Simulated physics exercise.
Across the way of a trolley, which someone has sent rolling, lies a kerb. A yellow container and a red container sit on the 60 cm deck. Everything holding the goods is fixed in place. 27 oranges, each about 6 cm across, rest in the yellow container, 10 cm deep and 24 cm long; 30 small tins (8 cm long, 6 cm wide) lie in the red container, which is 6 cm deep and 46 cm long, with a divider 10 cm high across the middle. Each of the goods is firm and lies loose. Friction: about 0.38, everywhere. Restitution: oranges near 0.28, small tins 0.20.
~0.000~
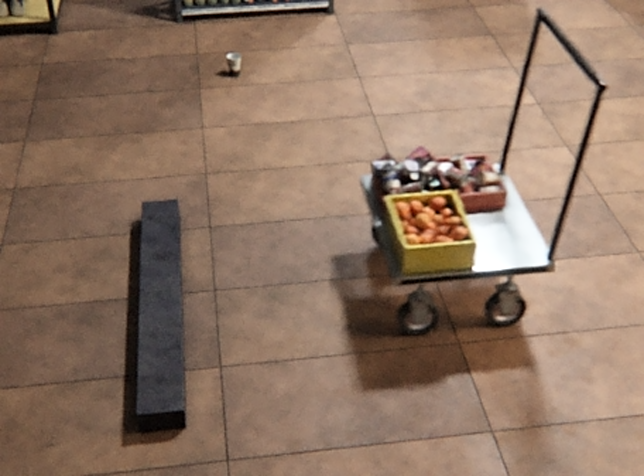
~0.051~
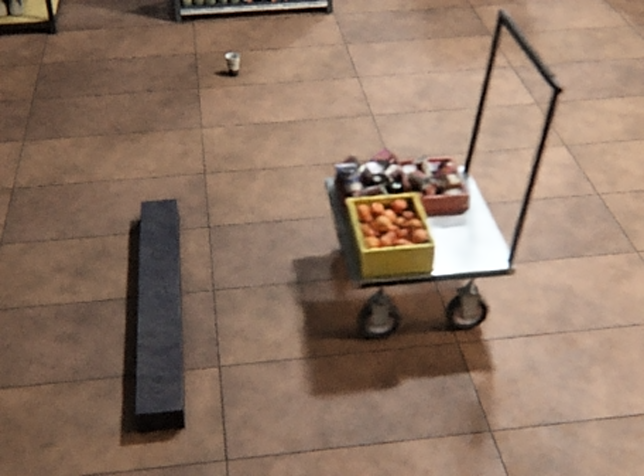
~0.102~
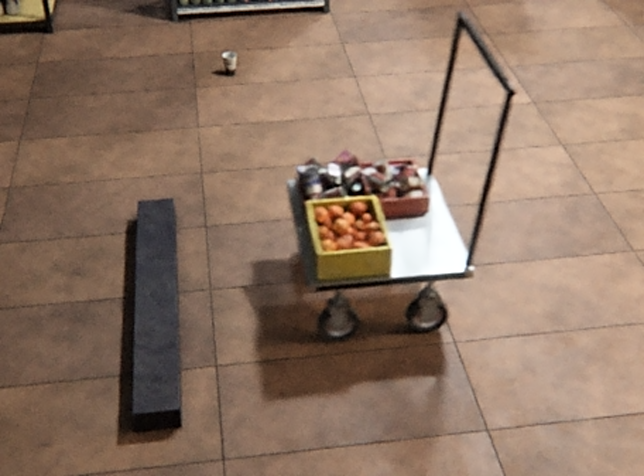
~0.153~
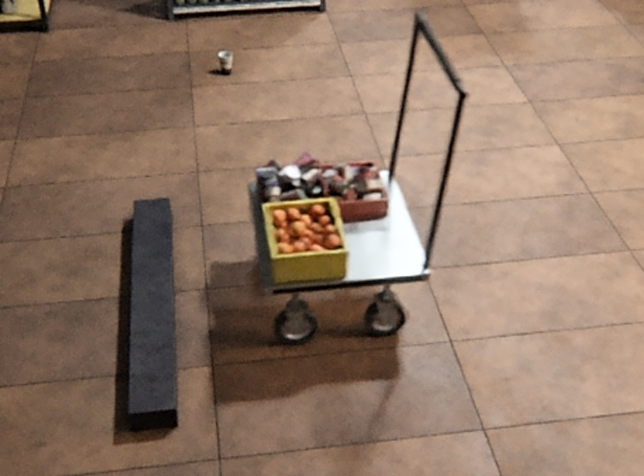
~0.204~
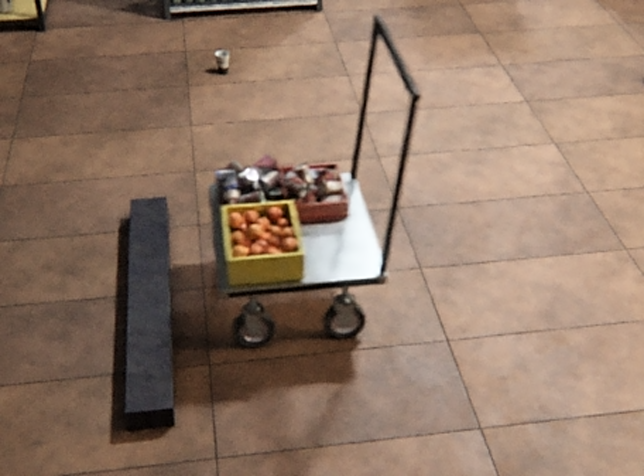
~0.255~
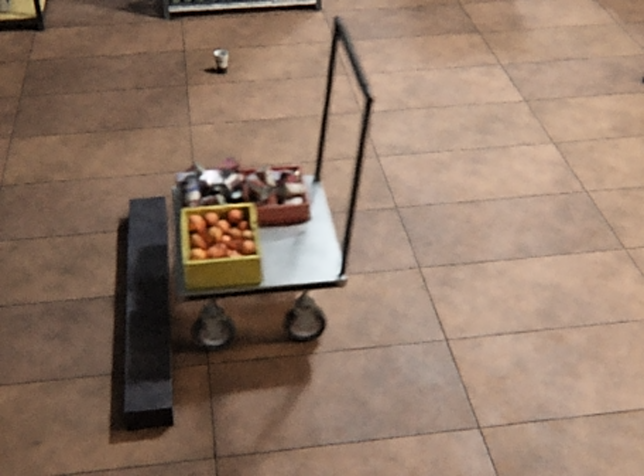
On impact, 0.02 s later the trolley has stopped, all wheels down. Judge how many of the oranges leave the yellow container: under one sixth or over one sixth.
Under one sixth of them leave.
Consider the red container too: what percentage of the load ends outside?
Red container: 35%.
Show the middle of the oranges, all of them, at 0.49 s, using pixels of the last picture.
Their middle is around (186, 250).
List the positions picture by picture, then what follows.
In the first picture (we follow the rim corner now nearest the camera, unless another is named; the camera pans a little), yellow container at (408, 247); red container (by its farthest rim corner) at (484, 155); 81 cm still to roll; nothing out yet.
In the second picture, yellow container at (366, 250); red container at (449, 157); 66 cm still to roll.
In the third picture, yellow container at (322, 253); red container at (411, 159); 52 cm still to roll.
In the fourth picture, yellow container at (277, 256); red container at (372, 161); 37 cm still to roll.
In the fifth picture, yellow container at (232, 259); red container at (334, 163); 23 cm still to roll.
In the sixth picture, yellow container at (188, 263); red container at (298, 165); 8 cm still to roll; nothing out yet.
After 0.27 s, impact.
After 0.37 s, 0 of 27 out of the yellow container and 5 of 30 out of the red container.
After 0.49 s, 0 of 27 out of the yellow container and 10 of 30 out of the red container.
After 0.72 s, 0 of 27 out of the yellow container and 10 of 30 out of the red container.
When it is over (at 1.23 s), 1 of 27 out of the yellow container and 11 of 30 out of the red container. Asked share, 1 of 27, 4 per cent.
